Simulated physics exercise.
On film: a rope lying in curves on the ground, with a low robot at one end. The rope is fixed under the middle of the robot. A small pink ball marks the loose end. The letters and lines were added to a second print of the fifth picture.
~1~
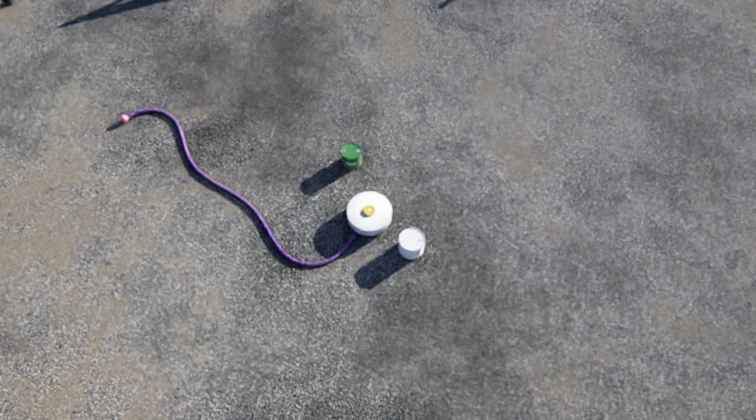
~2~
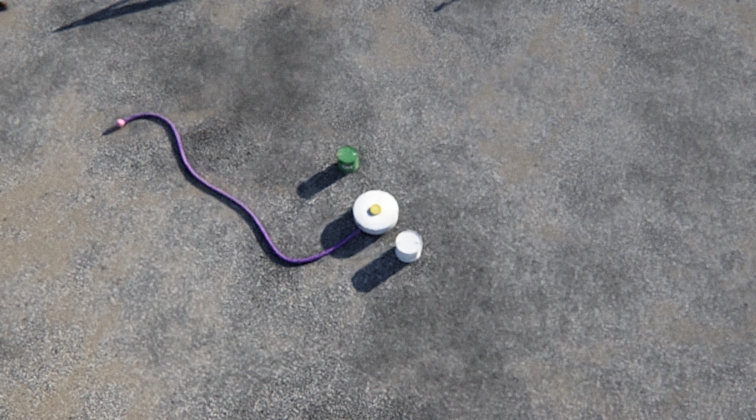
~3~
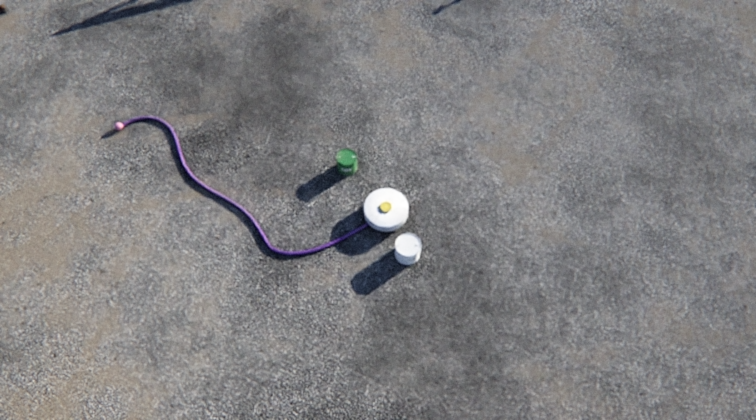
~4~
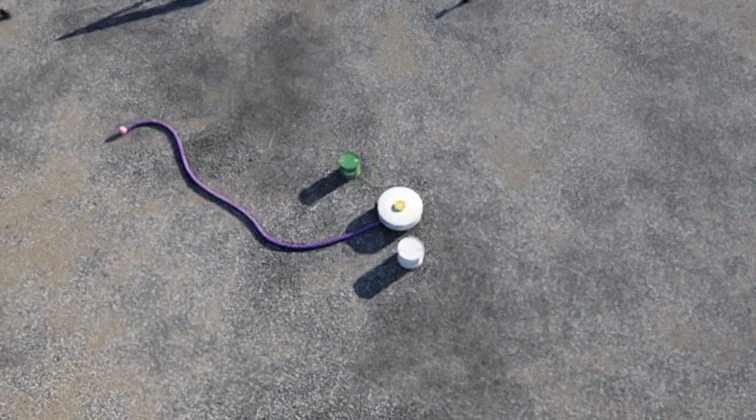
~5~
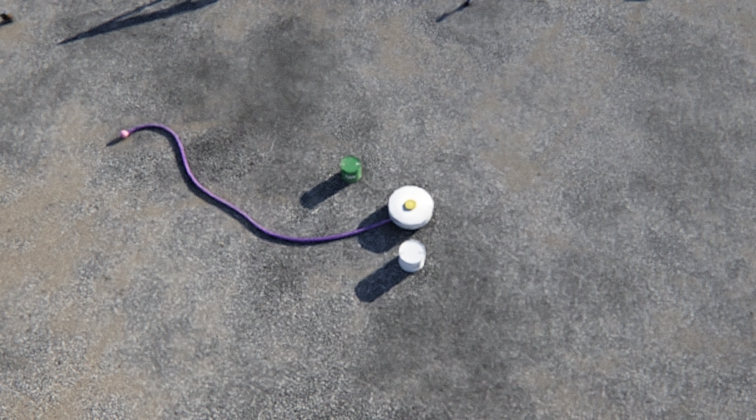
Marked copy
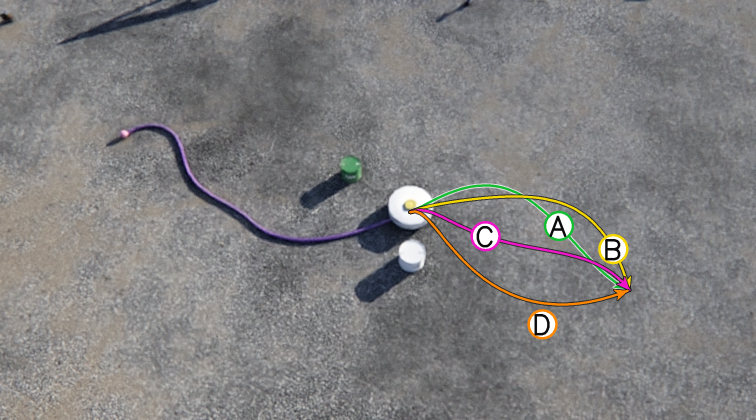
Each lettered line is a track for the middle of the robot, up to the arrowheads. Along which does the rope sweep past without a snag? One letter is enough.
Take C.
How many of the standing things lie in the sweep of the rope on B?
One.
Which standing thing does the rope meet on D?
The white pot.
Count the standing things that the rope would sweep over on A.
In all, one.
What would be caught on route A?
It is the green pot.
On the marked copy, A from (410, 212) via (526, 198) to (627, 289); B from (410, 212) via (539, 198) to (629, 290); C from (410, 212) via (518, 245) to (629, 290); D from (410, 212) via (499, 288) to (628, 291).
With C. Early on, robot (490, 234), middle of the rope (303, 194), free end (148, 135).
Further on, robot (578, 253), middle of the rope (383, 210), free end (214, 161).
At the end, robot (633, 287), middle of the rope (435, 223), free end (261, 174); nothing has been touched.
As for the rest, A meets the green pot; B meets the green pot; D meets the white pot.
